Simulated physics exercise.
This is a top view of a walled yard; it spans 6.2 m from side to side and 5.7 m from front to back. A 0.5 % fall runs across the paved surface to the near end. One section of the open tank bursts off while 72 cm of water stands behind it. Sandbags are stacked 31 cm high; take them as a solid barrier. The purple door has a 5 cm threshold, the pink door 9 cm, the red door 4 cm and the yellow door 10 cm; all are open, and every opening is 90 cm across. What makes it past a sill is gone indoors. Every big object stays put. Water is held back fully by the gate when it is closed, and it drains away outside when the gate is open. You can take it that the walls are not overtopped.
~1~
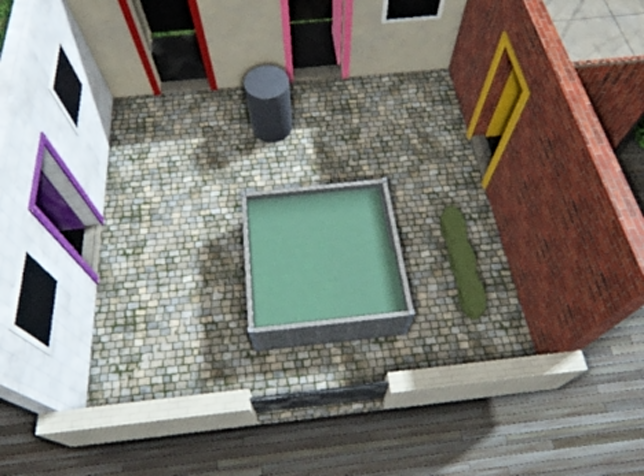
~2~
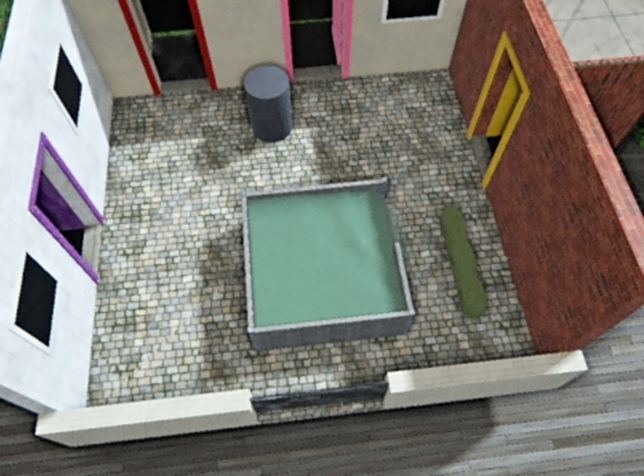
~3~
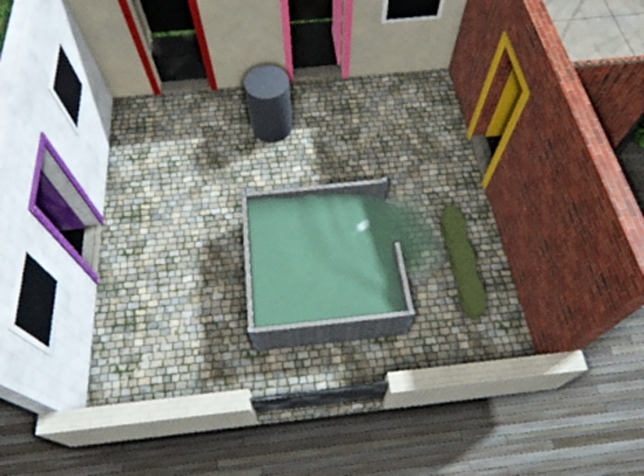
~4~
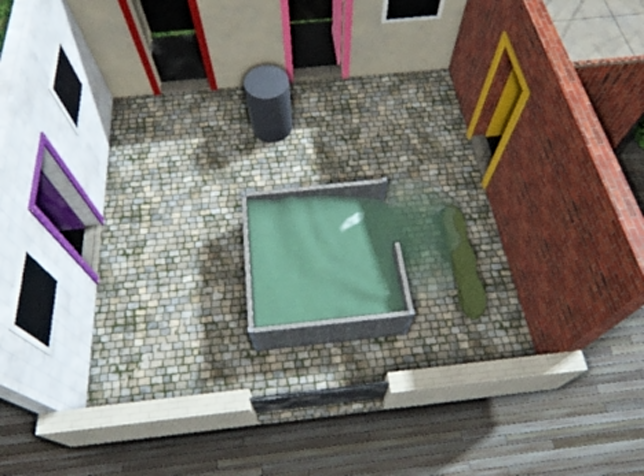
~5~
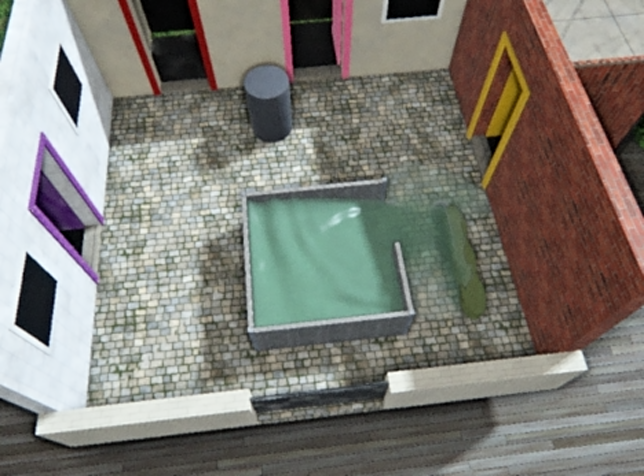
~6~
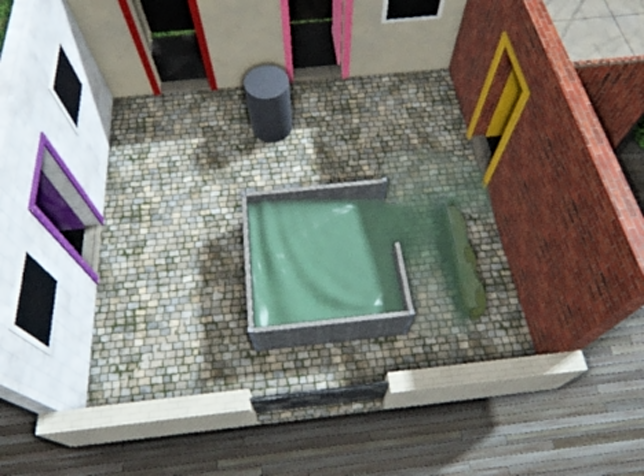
A square, grey-walled tank of green water sits in a cobbled courtyard, seen from a fixed, high viewpoint. Around it are a dark grey cylinder, a low green strip at right, and walls with purple, red, pink and yellow doorways. Part of the tank's right side opens, and water pours out, fanning rightward over the paving and across the green strip while ripples cross the tank.
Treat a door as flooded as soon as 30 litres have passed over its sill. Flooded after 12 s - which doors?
Purple door: Yes. Pink door: No. Red door: No. Yellow door: Yes.
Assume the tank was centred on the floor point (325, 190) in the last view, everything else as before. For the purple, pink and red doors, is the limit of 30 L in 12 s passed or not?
Well, against that limit, at purple it's within bounds, at pink it's within bounds, and at red it's within bounds.
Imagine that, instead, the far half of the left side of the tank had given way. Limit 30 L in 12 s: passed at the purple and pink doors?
The purple door comes out more than that and the pink door less than that.
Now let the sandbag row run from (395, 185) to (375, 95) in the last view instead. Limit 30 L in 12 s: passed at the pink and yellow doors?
Result: Pink door inside the limit; yellow door beyond the limit.
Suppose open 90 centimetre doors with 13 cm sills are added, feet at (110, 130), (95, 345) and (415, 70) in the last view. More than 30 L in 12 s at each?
In that order: Under, not over, over.
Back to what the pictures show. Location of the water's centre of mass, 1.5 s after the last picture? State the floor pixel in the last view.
It lies at roughly (374, 247) in pixels.
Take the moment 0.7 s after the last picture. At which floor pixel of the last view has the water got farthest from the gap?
(455, 92).
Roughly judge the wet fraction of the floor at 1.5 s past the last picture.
Covered: Roughly 35 per cent.
Then, 0.7 s after the last picture water covers 25 % of the floor and is deepest (54 cm) near (441, 237); purple door not reached, pink door not reached, red door not reached, yellow door 27 cm at the sill, 30 L in.
Then, 1.5 s after the last picture water covers 35 % of the floor and is deepest (44 cm) near (441, 237); purple door not reached, pink door not reached, red door not reached, yellow door 25 cm at the sill, 115 L in.
Then, 2.8 s after the last picture water covers 55 % of the floor and is deepest (32 cm) near (441, 237); purple door not reached, pink door 7 cm at the sill, 0 L in, red door 1 cm at the sill, 0 L in, yellow door 20 cm at the sill, 196 L in.
Then, 6.3 s after the last picture water covers 90 % of the floor and is deepest (16 cm) near (441, 237); purple door 5 cm at the sill, 0 L in, pink door 6 cm at the sill, 0 L in, red door 4 cm at the sill, 2 L in, yellow door 11 cm at the sill, 254 L in.
Then, 11.3 s after the last picture water covers 100 % of the floor and is deepest (12 cm) near (86, 421); purple door 10 cm at the sill, 53 L in, pink door 9 cm at the sill, 0 L in, red door 7 cm at the sill, 13 L in, yellow door 10 cm at the sill, 257 L in.
